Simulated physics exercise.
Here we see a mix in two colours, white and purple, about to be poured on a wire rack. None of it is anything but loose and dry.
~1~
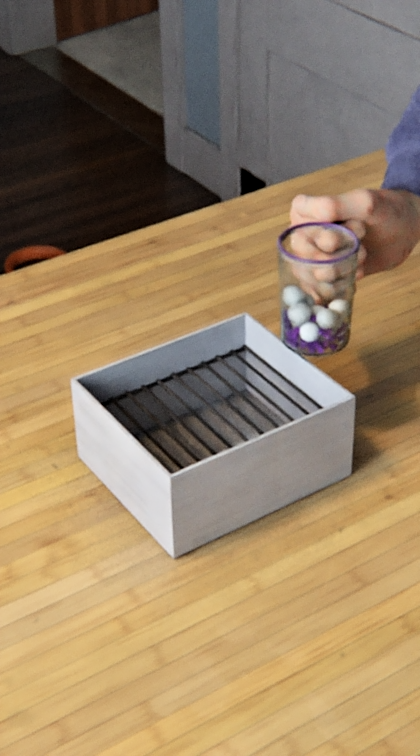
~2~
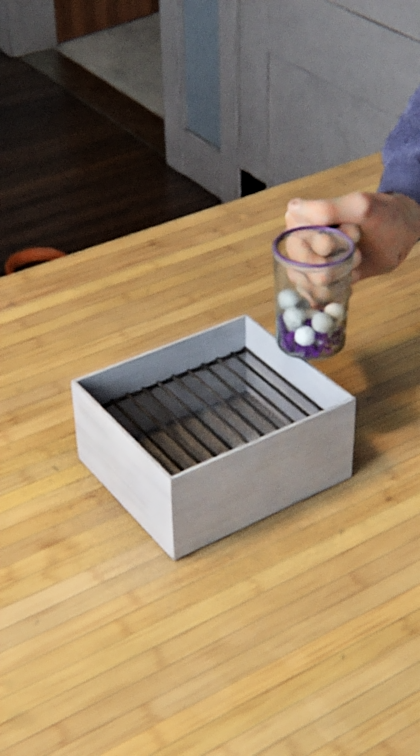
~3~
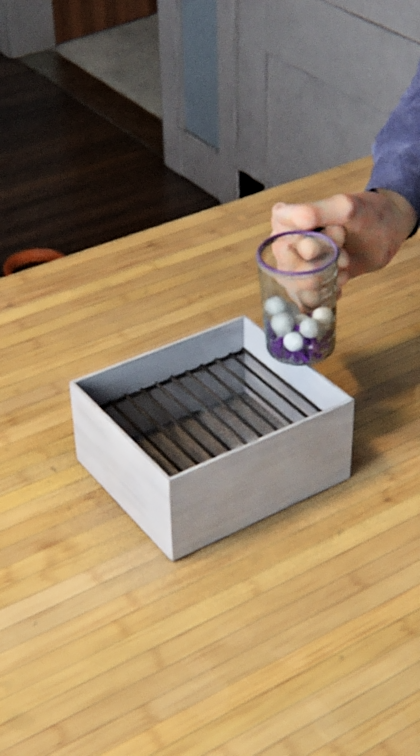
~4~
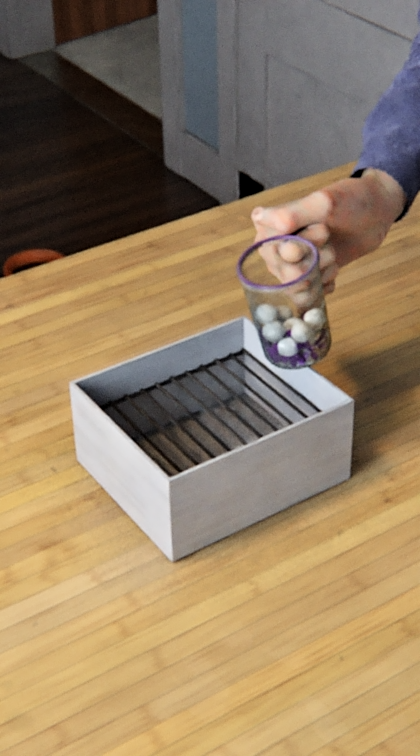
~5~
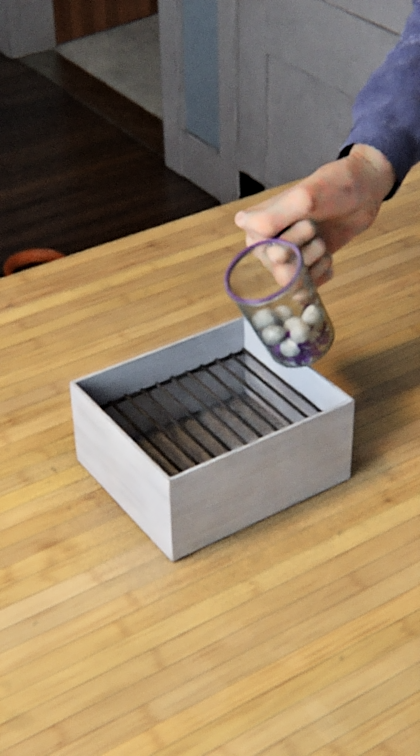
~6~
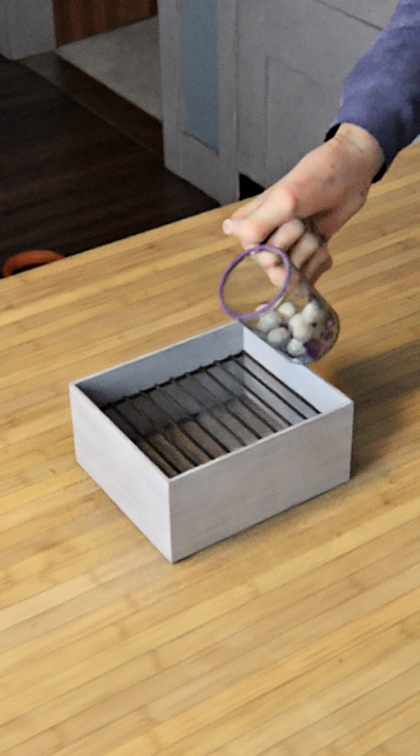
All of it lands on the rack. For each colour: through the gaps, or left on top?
I'd say the white bits don't fall and the purple bits tumble down.
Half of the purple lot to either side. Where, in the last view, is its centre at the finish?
Once things stop moving, it sits roughly at (255, 455).
Then, 0.20 s later than the last frame, white ones, every one in the cup; purple ones, every one in the cup.
Then, 0.46 s later than the last frame, white ones, every one in the cup; purple ones, every one in the cup.
Then, 0.74 s later than the last frame, white ones, the larger part in the cup, roughly a quarter on or over the wires; purple ones, every one in the cup.
When it is over, white ones, every one on the wires, not one under the rack; purple ones, every one under the rack.
